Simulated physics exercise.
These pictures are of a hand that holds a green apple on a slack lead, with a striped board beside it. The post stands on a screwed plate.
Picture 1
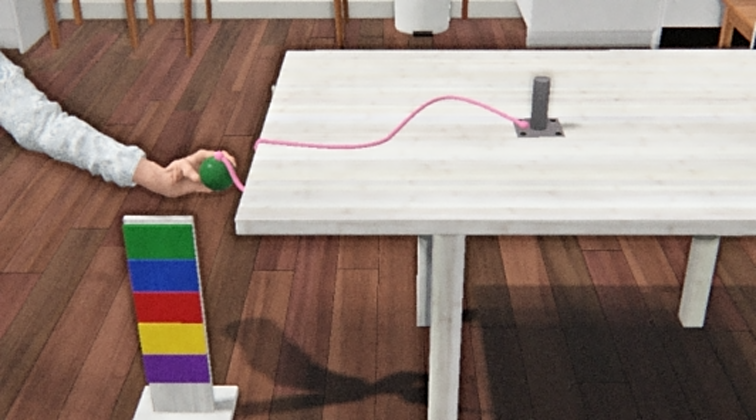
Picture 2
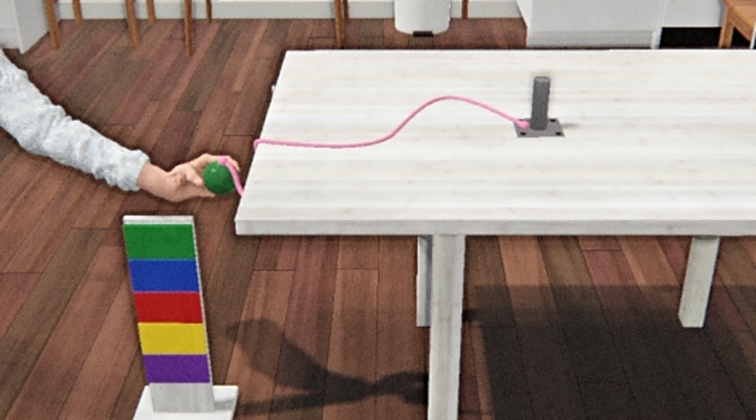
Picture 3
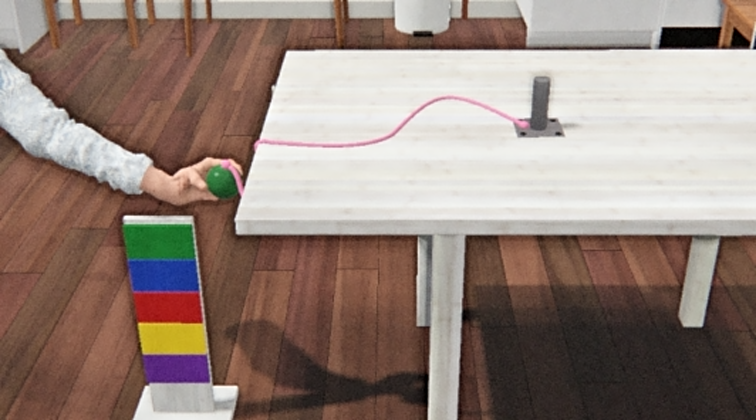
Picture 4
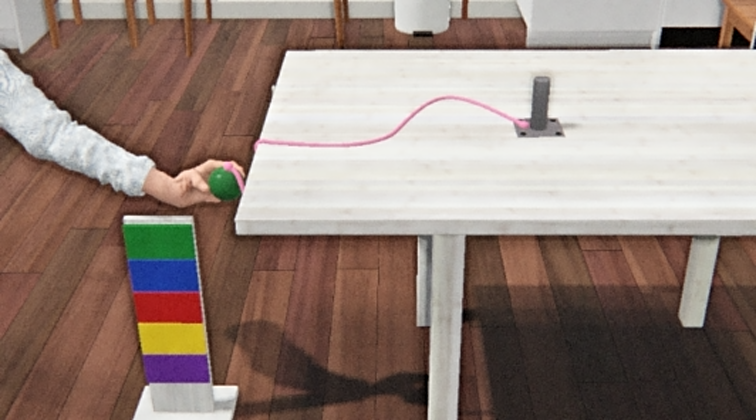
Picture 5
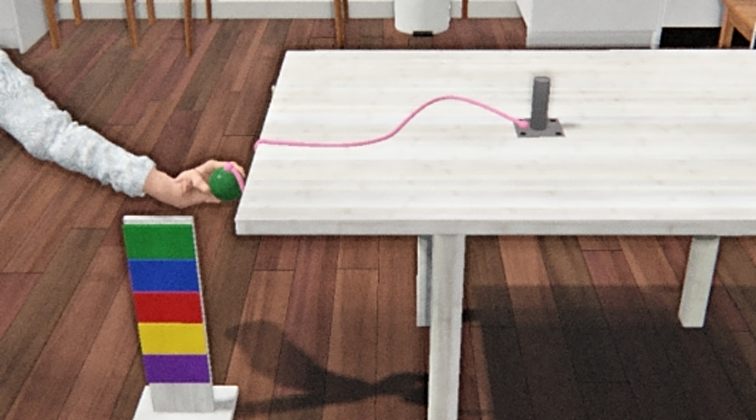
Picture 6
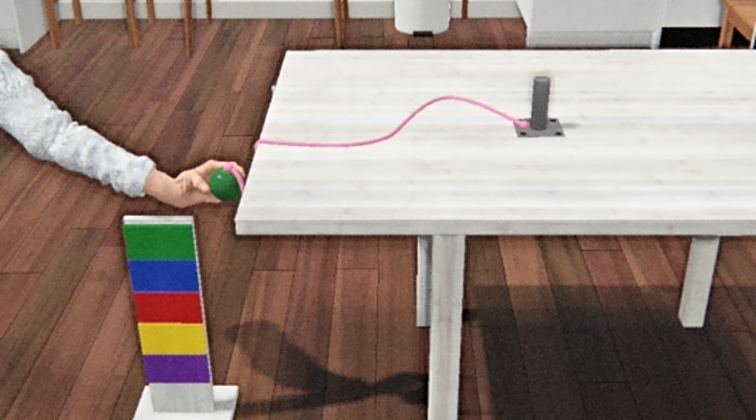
Beside a white table, a hand holding a green ball on a pink cord shifts slightly right.
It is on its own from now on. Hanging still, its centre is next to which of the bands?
Its middle rests at the yellow band.
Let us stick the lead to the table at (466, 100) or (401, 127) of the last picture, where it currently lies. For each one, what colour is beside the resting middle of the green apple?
In order: Red; blue.
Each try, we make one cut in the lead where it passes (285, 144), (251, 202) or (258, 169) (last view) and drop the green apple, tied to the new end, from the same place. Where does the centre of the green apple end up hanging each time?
Respectively (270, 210), (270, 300) and (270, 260).
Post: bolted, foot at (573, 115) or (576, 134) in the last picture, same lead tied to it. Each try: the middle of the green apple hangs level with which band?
In turn, red and then red.
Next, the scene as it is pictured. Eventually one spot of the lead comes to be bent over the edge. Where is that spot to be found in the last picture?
About (363, 144).
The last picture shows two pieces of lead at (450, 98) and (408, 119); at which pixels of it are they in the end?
(416, 123), then (339, 121).
Soon after, apple near (288, 293); level with red.
After that, apple near (277, 318); level with yellow.
In the end, apple near (282, 322); level with yellow. At yellow.
